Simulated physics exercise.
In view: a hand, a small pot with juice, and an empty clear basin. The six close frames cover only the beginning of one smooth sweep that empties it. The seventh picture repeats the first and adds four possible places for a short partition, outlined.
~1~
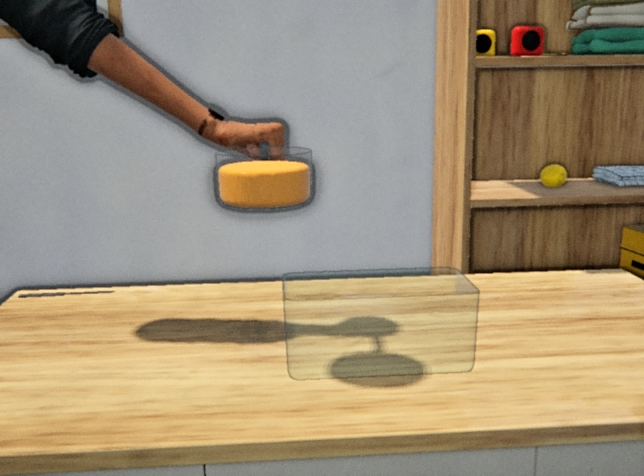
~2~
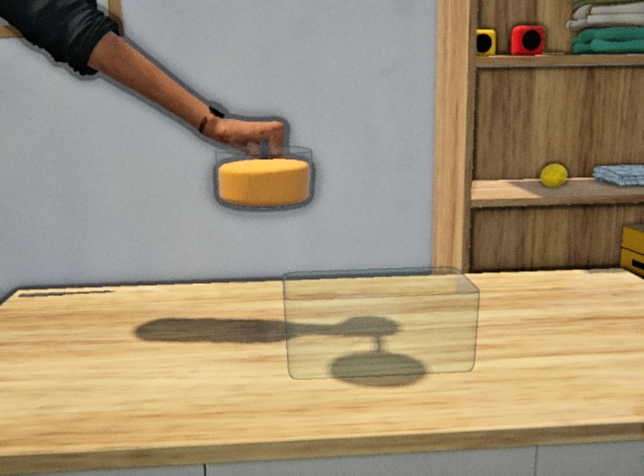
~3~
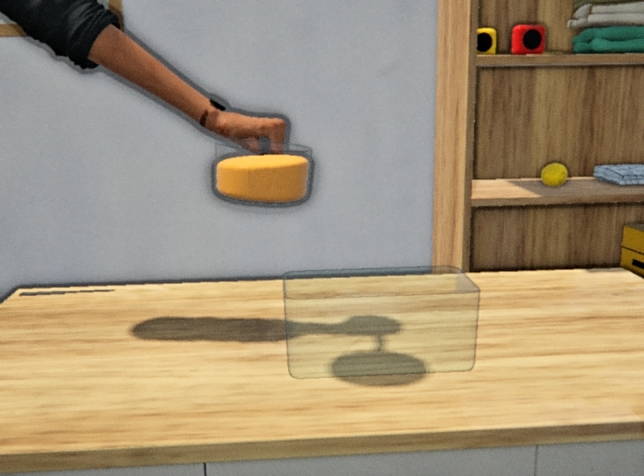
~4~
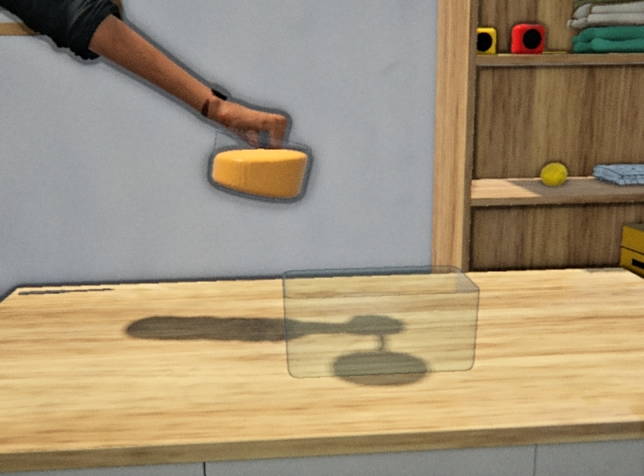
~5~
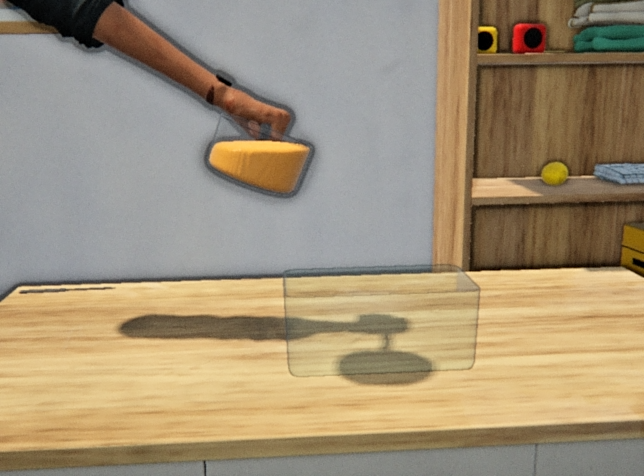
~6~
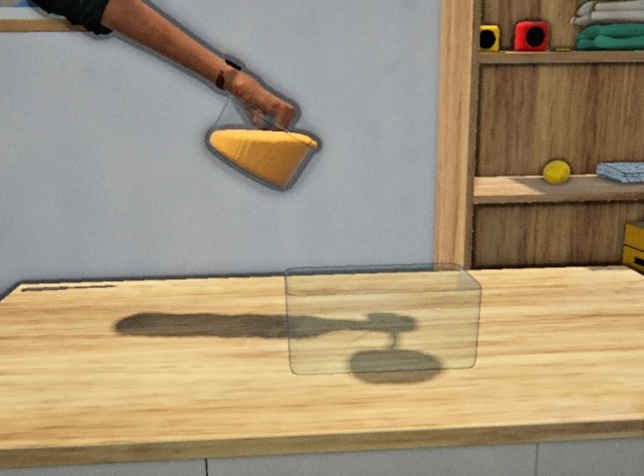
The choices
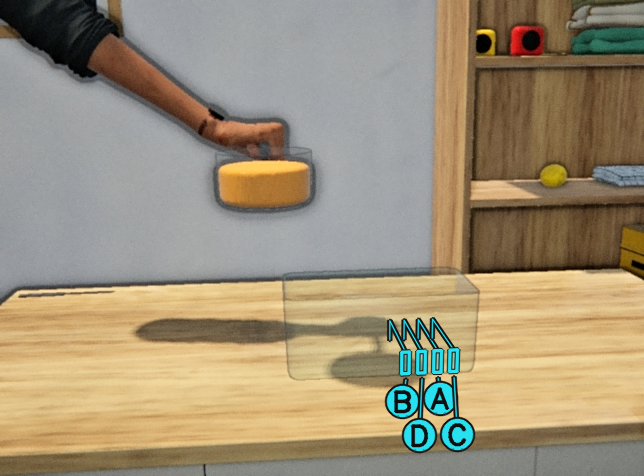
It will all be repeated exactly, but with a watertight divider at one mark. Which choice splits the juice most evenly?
Position B does it best.
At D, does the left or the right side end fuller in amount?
The left one.
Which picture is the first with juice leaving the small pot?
Picture 6.
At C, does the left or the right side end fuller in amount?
The left side.
In cyan, A at (438, 377); B at (406, 379); C at (454, 377); D at (422, 378).
For position A, about 88 % ends left of the wall and 9 % right of it.
For position B, about 44 % ends left of the wall and 54 % right of it.
For position C, about 82 % ends left of the wall and 16 % right of it.
For position D, about 73 % ends left of the wall and 24 % right of it; 3 % is lost outside.
